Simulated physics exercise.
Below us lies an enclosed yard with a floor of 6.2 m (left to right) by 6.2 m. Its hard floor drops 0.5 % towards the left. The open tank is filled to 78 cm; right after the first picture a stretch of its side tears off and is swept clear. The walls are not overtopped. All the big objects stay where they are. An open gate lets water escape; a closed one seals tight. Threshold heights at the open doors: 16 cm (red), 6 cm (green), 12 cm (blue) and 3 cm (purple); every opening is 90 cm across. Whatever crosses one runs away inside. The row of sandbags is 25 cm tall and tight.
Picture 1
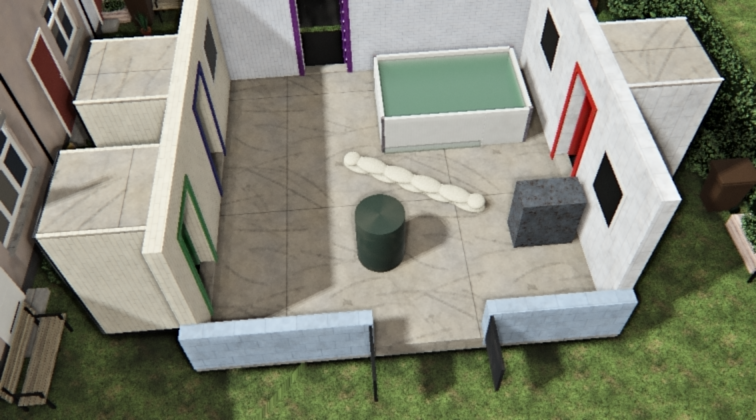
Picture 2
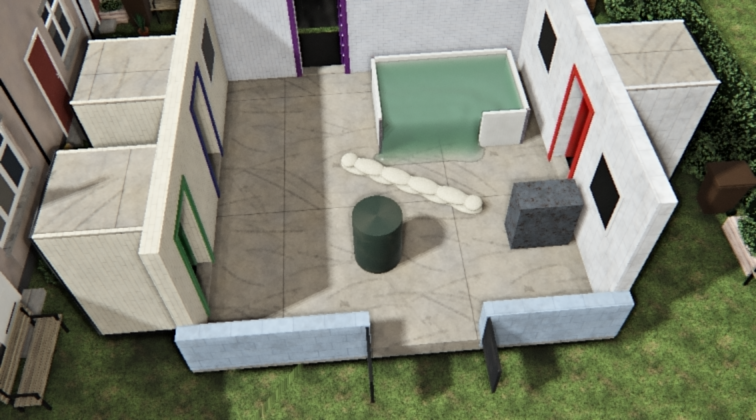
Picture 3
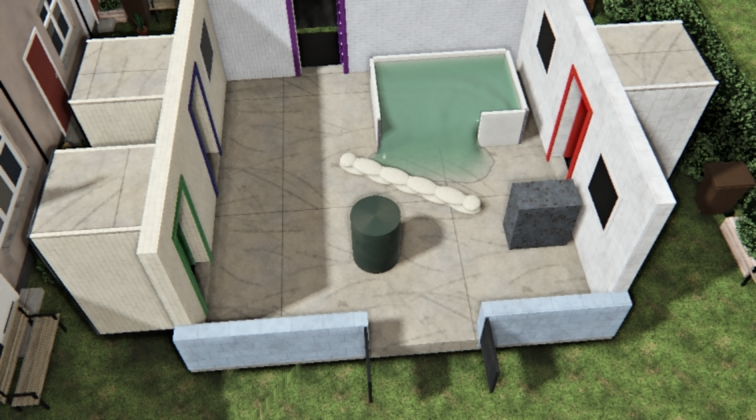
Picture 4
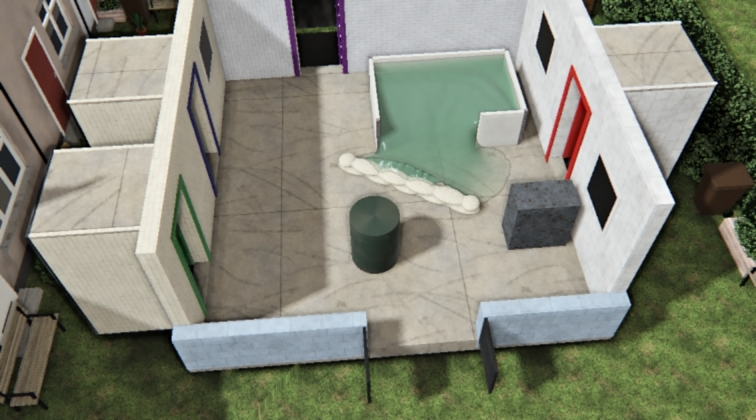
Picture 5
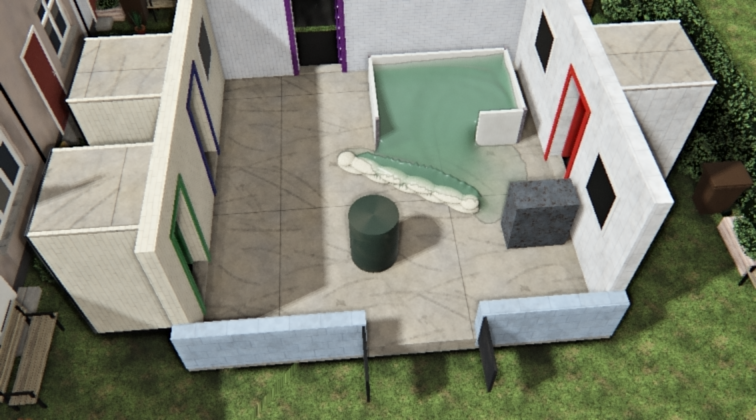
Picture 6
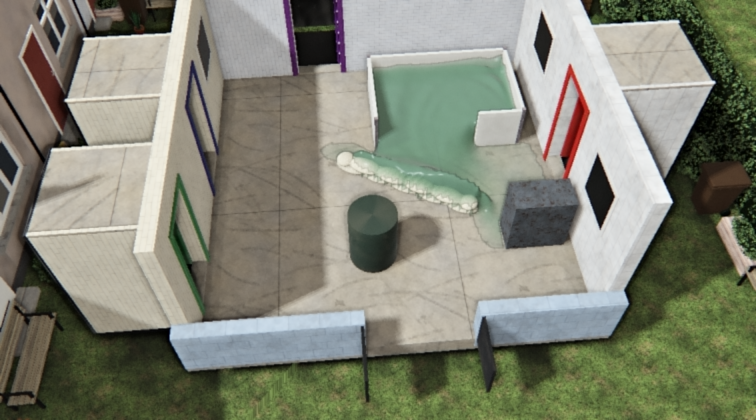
At first, still green water fills a white open tank at the back of a walled yard. Part of the tank's front side vanishes and water pours out across the floor to a pale braided barrier. It then spreads along the barrier, washes over it, and slips around both ends, nearing the dark grey block.
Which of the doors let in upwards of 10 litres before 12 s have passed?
Within that time: At the red door it goes over the limit; at the green door it passes the limit; at the blue door it keeps below the limit; at the purple door it passes the limit.
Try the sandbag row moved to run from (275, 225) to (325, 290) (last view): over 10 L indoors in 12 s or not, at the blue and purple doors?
Then: Blue not over, purple past it.
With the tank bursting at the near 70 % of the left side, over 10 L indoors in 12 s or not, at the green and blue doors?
Then: Green past it, blue past it.
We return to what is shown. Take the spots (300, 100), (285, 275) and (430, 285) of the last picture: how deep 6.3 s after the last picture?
In that order: 5, 4 and 8 cm.
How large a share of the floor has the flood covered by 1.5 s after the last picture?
About 70 per cent.
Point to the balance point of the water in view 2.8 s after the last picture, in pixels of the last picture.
Near (431, 167).
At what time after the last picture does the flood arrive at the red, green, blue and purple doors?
Arrival: Red 0.1 s, green 1.8 s, blue 2.0 s, purple 1.3 s.
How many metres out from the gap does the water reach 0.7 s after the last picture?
Roughly 4.0 m.
Then, 0.7 s after the last picture water covers 40 % of the floor and is deepest (60 cm) near (557, 208); red door 12 cm at the sill, 0 L in, green door not reached, blue door not reached, purple door not reached.
Then, 1.5 s after the last picture water covers 70 % of the floor and is deepest (44 cm) near (557, 208); red door 29 cm at the sill, 35 L in, green door not reached, blue door not reached, purple door 2 cm at the sill, 0 L in.
Then, 2.8 s after the last picture water covers 80 % of the floor and is deepest (31 cm) near (555, 200); red door 28 cm at the sill, 126 L in, green door 10 cm at the sill, 17 L in, blue door 5 cm at the sill, 0 L in, purple door 5 cm at the sill, 18 L in.
Then, 6.3 s after the last picture water covers 95 % of the floor and is deepest (18 cm) near (411, 179); red door 14 cm at the sill, 199 L in, green door 3 cm at the sill, 26 L in, blue door 6 cm at the sill, 0 L in, purple door 5 cm at the sill, 60 L in.
Then, 11.3 s after the last picture water covers 95 % of the floor and is deepest (12 cm) near (341, 335); red door 8 cm at the sill, 199 L in, green door 10 cm at the sill, 64 L in, blue door 7 cm at the sill, 2 L in, purple door 8 cm at the sill, 101 L in.
